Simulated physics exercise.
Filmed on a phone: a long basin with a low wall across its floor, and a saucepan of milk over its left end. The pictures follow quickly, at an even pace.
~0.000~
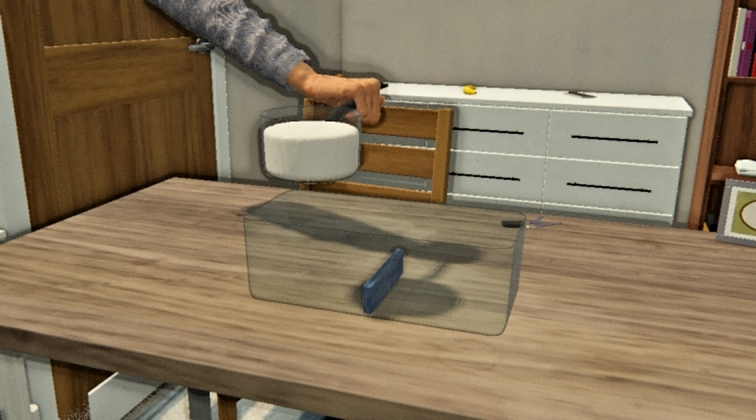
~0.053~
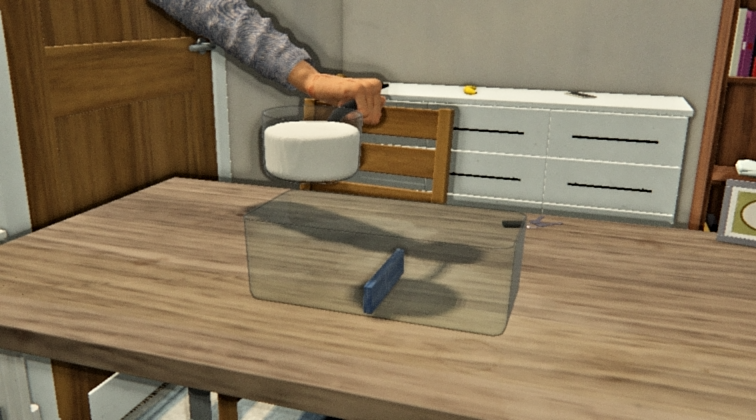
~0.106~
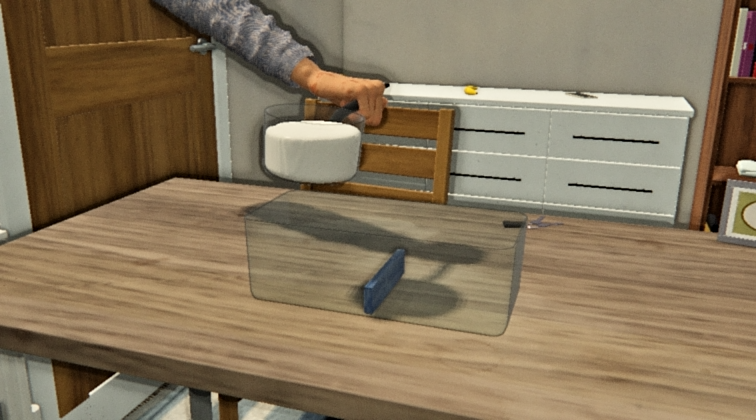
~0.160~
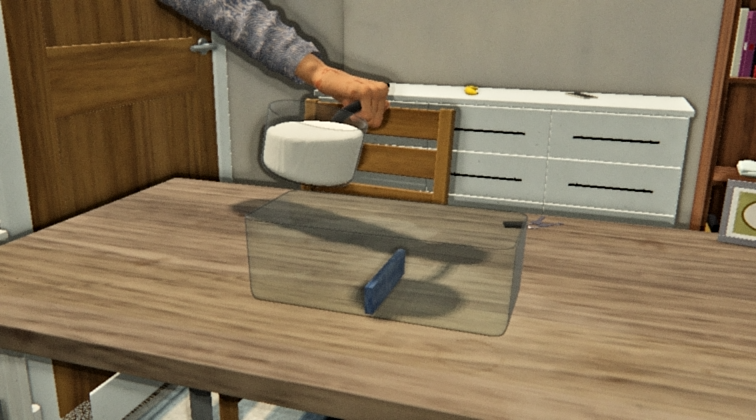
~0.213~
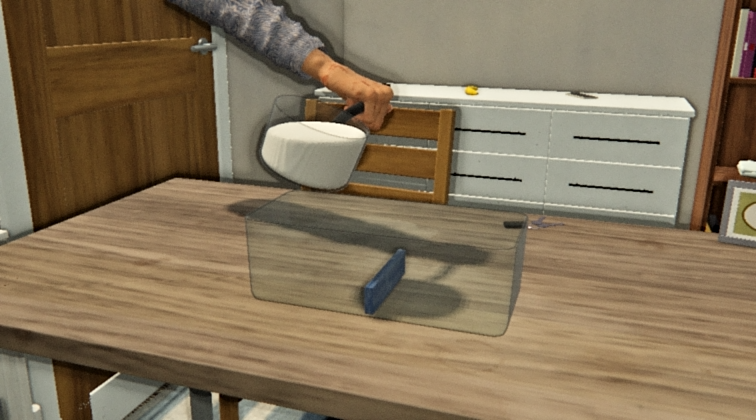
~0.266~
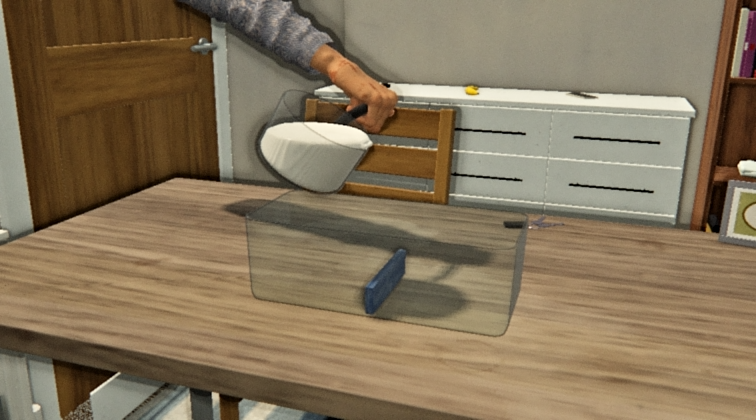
At the start, a hand holds a clear saucepan of milk almost level above the left end of a see-through basin, which has a low blue wall across its floor. The hand then tilts the pan steadily to the right, and the milk shifts toward its lowered edge.
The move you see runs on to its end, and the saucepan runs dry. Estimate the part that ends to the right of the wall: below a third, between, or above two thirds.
It comes to from a third to two thirds.
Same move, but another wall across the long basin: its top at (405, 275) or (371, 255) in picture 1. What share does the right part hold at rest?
In turn 25 and 75 in a hundred.
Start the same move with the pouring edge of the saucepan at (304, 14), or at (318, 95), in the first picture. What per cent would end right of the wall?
First some 10, then 10 per cent.
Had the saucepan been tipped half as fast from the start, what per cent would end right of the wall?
It comes to 65 per cent or so.
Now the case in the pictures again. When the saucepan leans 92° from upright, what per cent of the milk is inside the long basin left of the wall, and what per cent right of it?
Left about 5, right about 25.
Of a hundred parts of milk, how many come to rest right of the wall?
Close to 55 per cent.
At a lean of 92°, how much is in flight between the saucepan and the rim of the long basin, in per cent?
Roughly 25 in a hundred.
A moment on, the saucepan is tipped on its side and 39 per cent is still to pour, 7 is left of the wall and 27 right of it.
Next, the saucepan is tipped right over and 8 per cent is still to pour, 32 is left of the wall and 56 right of it.
Then the saucepan is tipped right over and 1 per cent is still to pour, 42 is left of the wall and 56 right of it.
Later the saucepan is tipped right over and 0 per cent is still to pour, 44 is left of the wall and 56 right of it.
At rest 44 per cent lies left of the wall, 56 right of it and 0 outside.
